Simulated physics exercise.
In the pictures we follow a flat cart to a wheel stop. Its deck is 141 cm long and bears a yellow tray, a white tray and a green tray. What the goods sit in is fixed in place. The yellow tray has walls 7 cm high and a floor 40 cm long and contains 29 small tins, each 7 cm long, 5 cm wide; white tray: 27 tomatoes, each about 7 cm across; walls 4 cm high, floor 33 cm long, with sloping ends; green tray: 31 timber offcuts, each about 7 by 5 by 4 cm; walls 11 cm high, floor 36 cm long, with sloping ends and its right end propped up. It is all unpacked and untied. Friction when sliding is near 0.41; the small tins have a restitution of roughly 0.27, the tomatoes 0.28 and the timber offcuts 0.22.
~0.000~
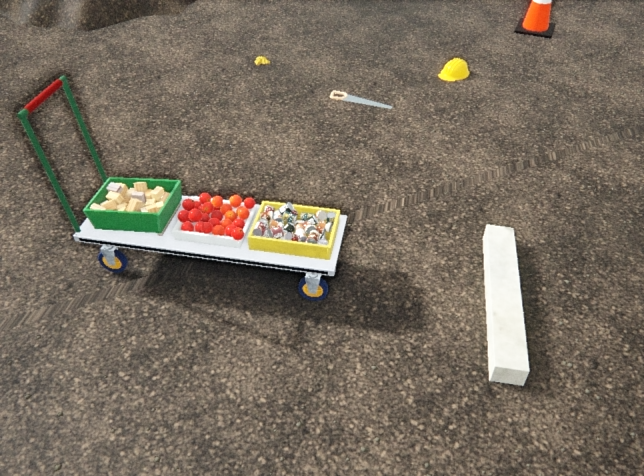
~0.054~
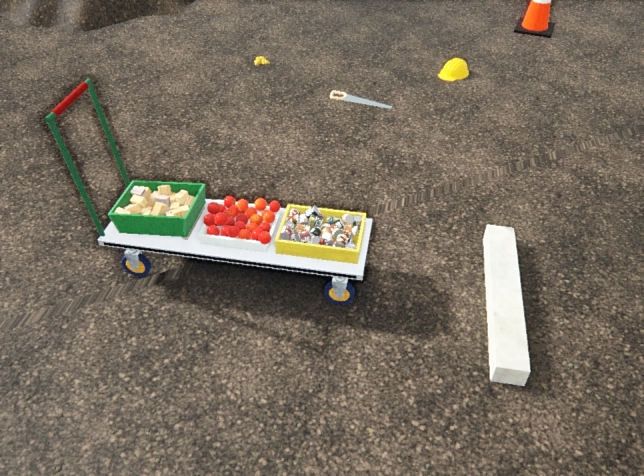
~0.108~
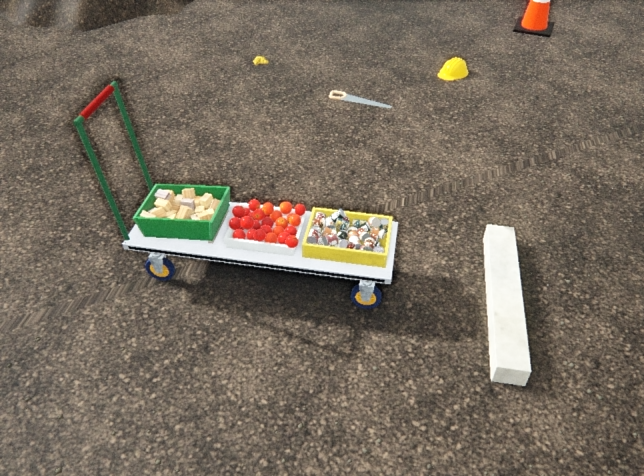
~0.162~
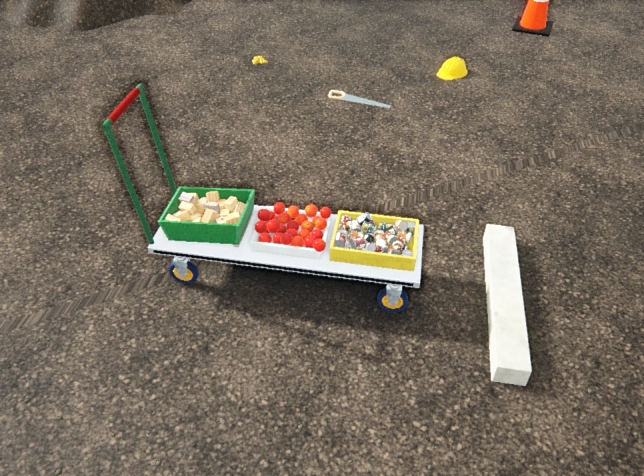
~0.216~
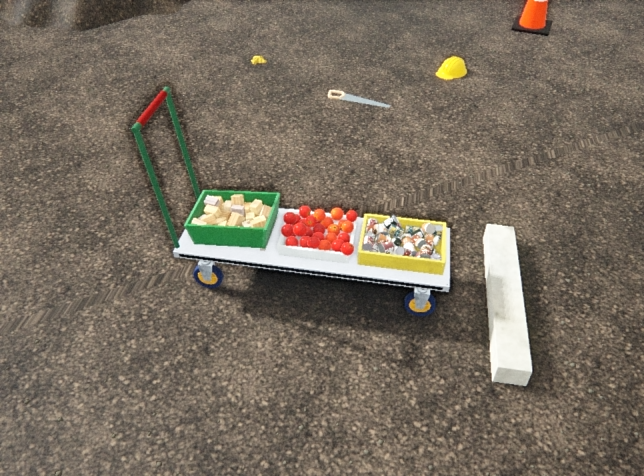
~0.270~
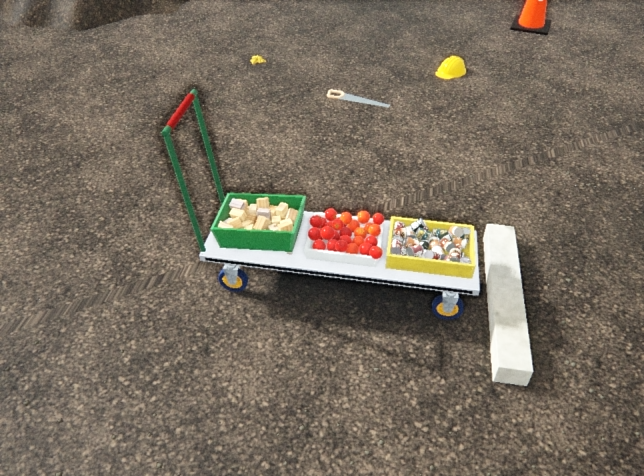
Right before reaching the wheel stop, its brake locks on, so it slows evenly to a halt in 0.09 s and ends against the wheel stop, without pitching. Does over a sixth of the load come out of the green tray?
Most likely the loss is smaller than a sixth of the load.
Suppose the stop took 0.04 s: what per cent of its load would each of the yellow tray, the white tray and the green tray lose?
Yellow tray 20, white tray 40, green tray 10 %.
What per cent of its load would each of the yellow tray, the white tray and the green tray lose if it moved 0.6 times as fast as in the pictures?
In that case the yellow tray sheds 0 per cent, the white tray 20 per cent and the green tray 0 per cent.
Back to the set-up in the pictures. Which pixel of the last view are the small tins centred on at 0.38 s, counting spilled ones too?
In the last picture they centre on about (470, 249).
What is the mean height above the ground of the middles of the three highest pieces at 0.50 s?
On average they sit about 48 cm high.
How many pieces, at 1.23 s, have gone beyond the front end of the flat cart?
Count: Approx. 5.
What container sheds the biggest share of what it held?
Answer: The white tray.
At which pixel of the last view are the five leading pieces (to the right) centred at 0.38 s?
Centre: Approx. (493, 253) px.
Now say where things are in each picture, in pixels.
In the first frame (each is followed by its nearest rim corner in this view; the camera moves round a little), green tray, (157, 214); white tray, (239, 239); 85 cm short of the stop; none out.
The second frame shows green tray, (184, 218); white tray, (266, 243); 71 cm short of the stop.
The third frame shows green tray, (210, 221); white tray, (293, 247); 57 cm short of the stop.
The fourth frame shows green tray, (237, 225); white tray, (320, 251); 43 cm short of the stop.
The fifth frame shows green tray, (264, 229); white tray, (348, 254); 29 cm short of the stop.
The sixth frame shows green tray, (292, 232); white tray, (376, 258); 15 cm short of the stop; none out.
After 0.28 s, it begins to slow.
After 0.38 s, yellow tray 29 in, 0 out, white tray 23 in, 4 out and green tray 31 in, 0 out.
After 0.50 s, yellow tray 27 in, 2 out, white tray 21 in, 6 out and green tray 31 in, 0 out.
After 0.73 s, yellow tray 24 in, 5 out, white tray 19 in, 8 out and green tray 31 in, 0 out.
Final count (at 1.23 s), yellow tray 24 in, 5 out, white tray 18 in, 9 out and green tray 31 in, 0 out. Asked share, 0 of 31, 0 per cent.
